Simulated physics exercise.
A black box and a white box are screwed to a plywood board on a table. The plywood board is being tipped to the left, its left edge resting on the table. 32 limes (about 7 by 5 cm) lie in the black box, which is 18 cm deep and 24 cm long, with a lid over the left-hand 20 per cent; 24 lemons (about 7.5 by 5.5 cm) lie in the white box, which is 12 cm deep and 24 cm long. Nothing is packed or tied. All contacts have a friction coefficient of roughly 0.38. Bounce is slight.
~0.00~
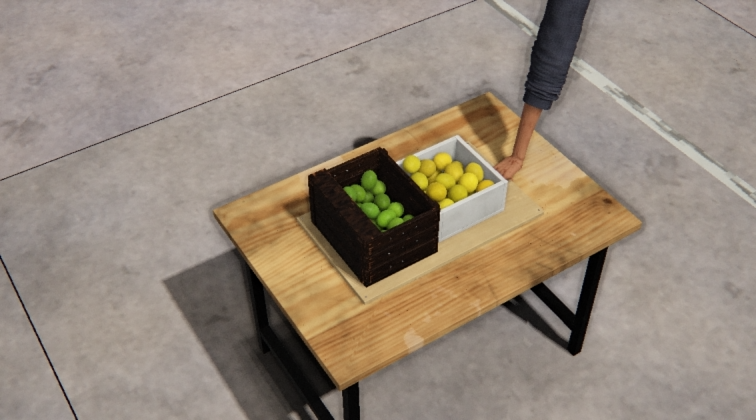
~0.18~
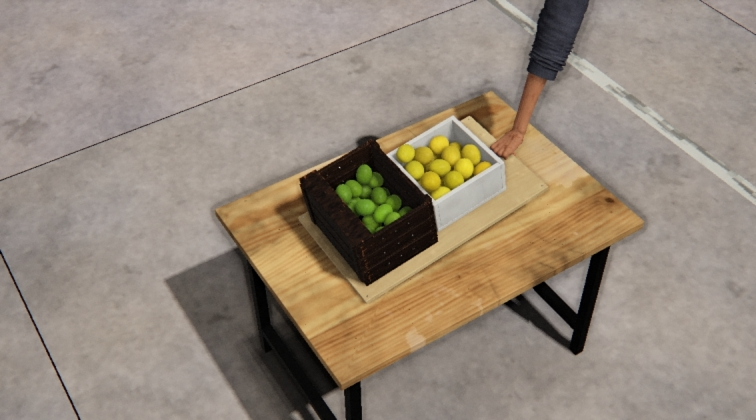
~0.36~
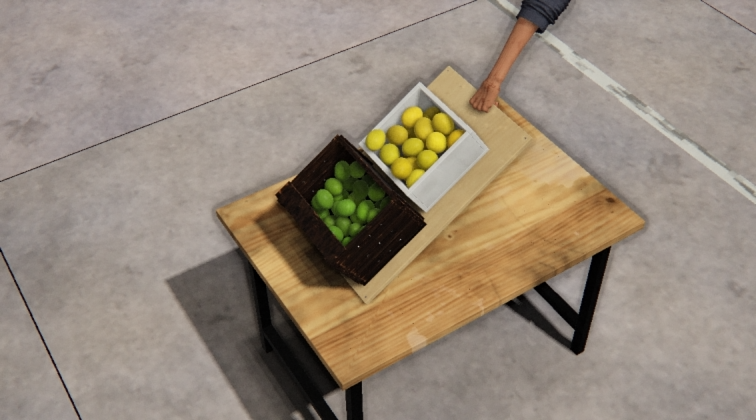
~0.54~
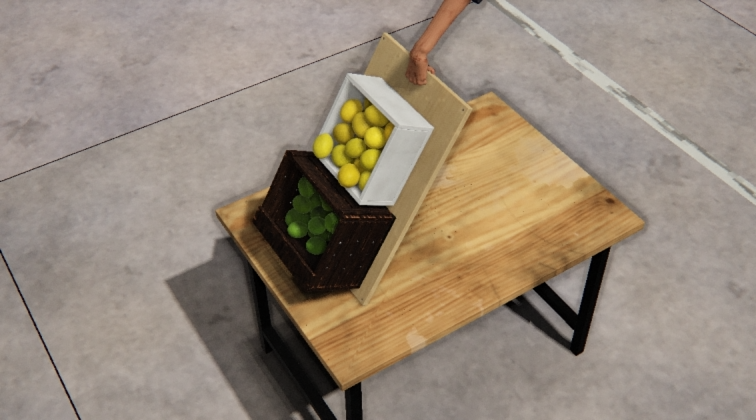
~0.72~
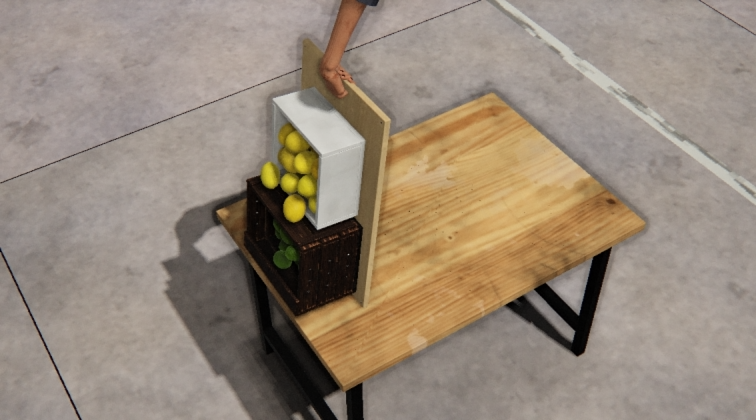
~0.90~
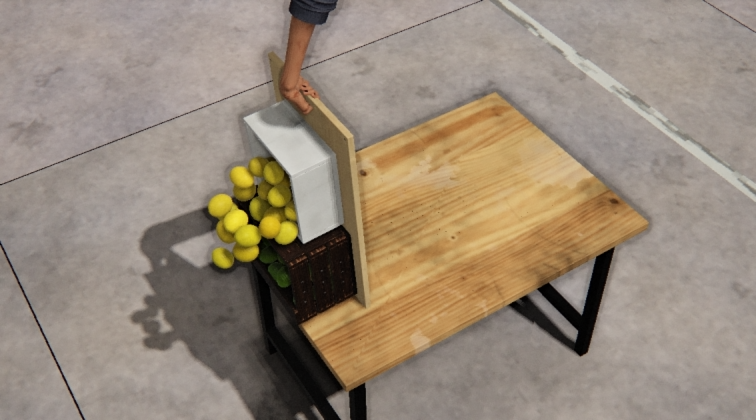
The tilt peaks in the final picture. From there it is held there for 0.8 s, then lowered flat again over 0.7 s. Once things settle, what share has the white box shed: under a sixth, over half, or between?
It sheds over half of them.
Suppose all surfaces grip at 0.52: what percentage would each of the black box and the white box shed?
In that case black box 10, white box 90 per cent.
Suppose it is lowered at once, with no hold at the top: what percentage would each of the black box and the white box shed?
Then black box 10, white box 100 per cent.
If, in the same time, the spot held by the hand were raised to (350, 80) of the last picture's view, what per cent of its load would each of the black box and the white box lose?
Then black box 0, white box 60 per cent.
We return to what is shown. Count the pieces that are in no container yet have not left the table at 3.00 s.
About 0.
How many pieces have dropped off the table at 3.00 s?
About 25.
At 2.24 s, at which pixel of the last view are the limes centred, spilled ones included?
At about (350, 224).
After 1.24 s, tilt 93°; black box 30 in, 2 out and white box 3 in, 21 out.
After 1.66 s, tilt 93°; black box 30 in, 2 out and white box 2 in, 22 out.
After 2.24 s, tilt 12°; black box 30 in, 2 out and white box 2 in, 22 out.
When it is over (at 3.00 s), black box 30 in, 2 out and white box 2 in, 22 out. Asked share, 22 of 24, 92 per cent.
